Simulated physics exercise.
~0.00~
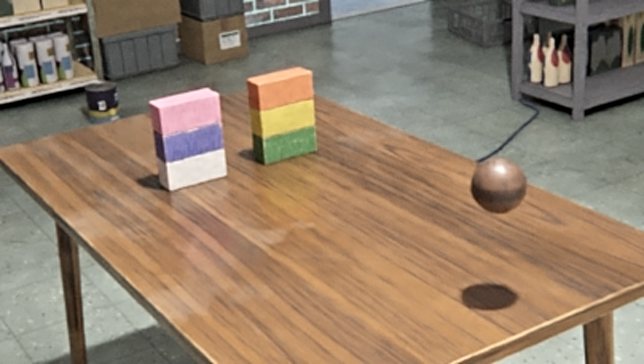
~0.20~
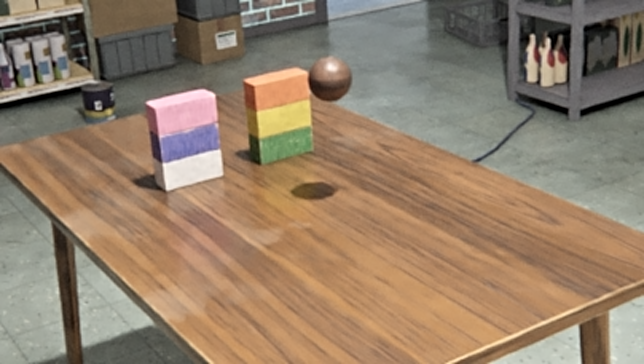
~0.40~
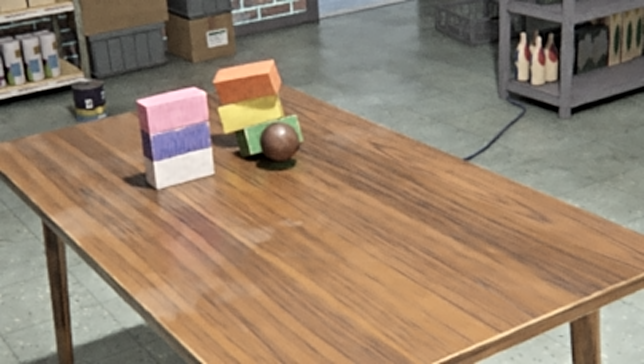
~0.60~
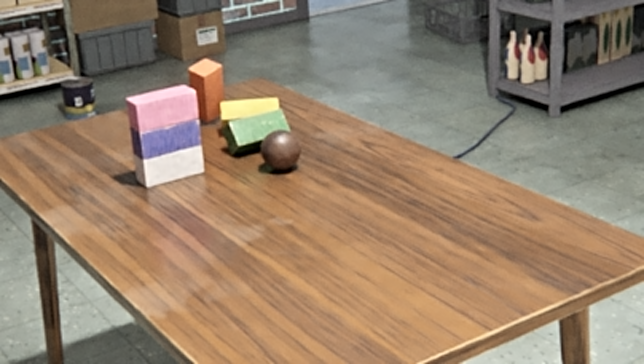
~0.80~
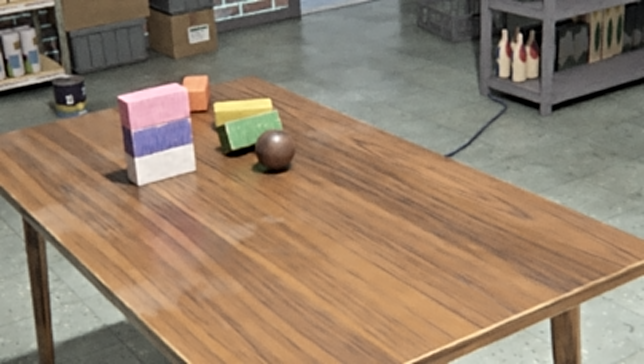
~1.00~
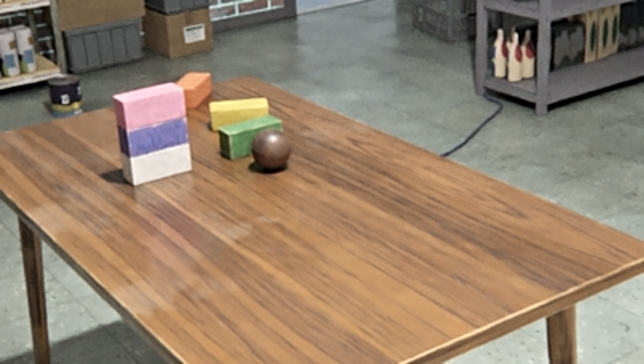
A brown ball flew leftward across a wooden table and struck the stack of orange, yellow and green blocks, toppling the orange and yellow ones, then settled beside the green block while the pink, blue and white stack stayed standing.
